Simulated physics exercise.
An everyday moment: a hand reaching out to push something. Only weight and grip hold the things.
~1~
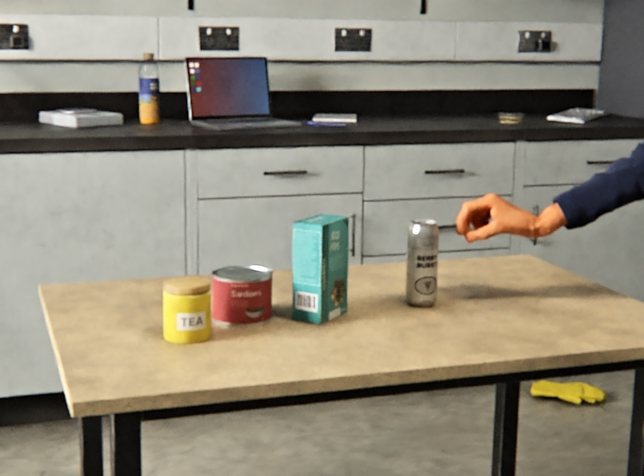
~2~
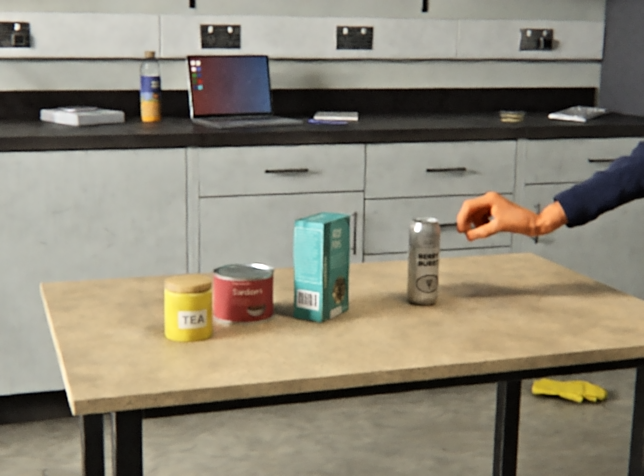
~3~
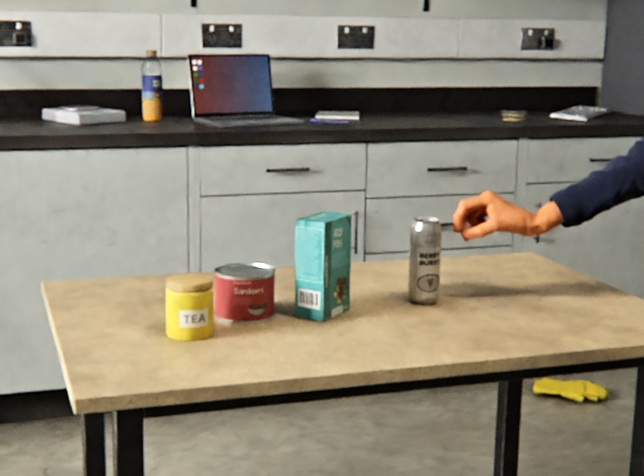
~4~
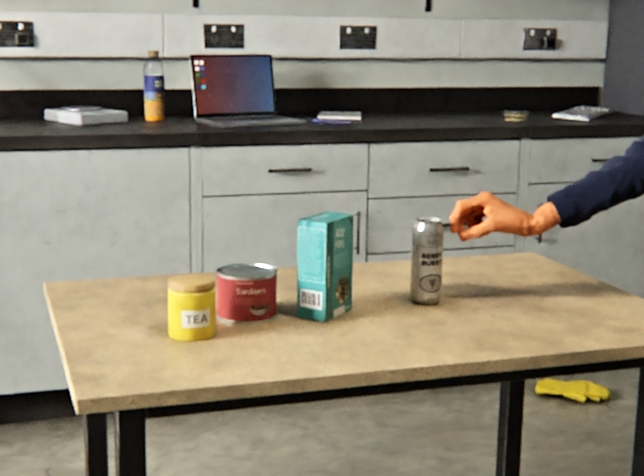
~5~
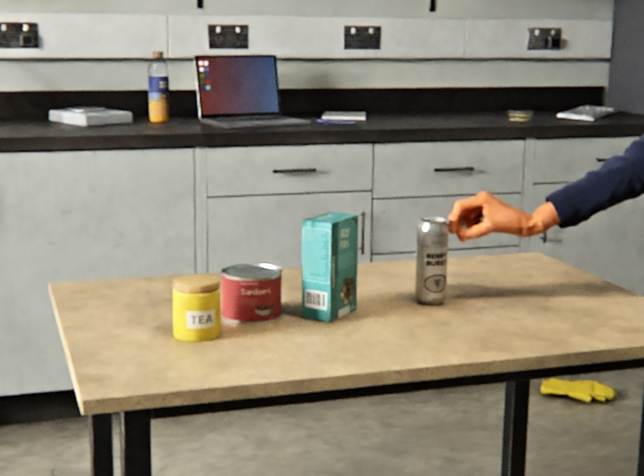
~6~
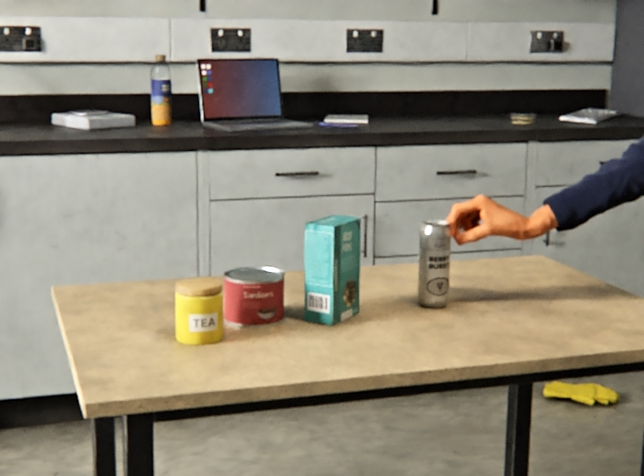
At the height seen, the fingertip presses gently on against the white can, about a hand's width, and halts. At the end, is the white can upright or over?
The white can falls over.
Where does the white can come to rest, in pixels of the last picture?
Near (372, 286).
Then, 0.70 s on from there, white can turned 46° from how it was put near (402, 268).
Then, 0.90 s on from there, white can on its side near (381, 291).
In the end, toppled on the table, white can. At the end, from the last picture's camera, white can near (372, 286).
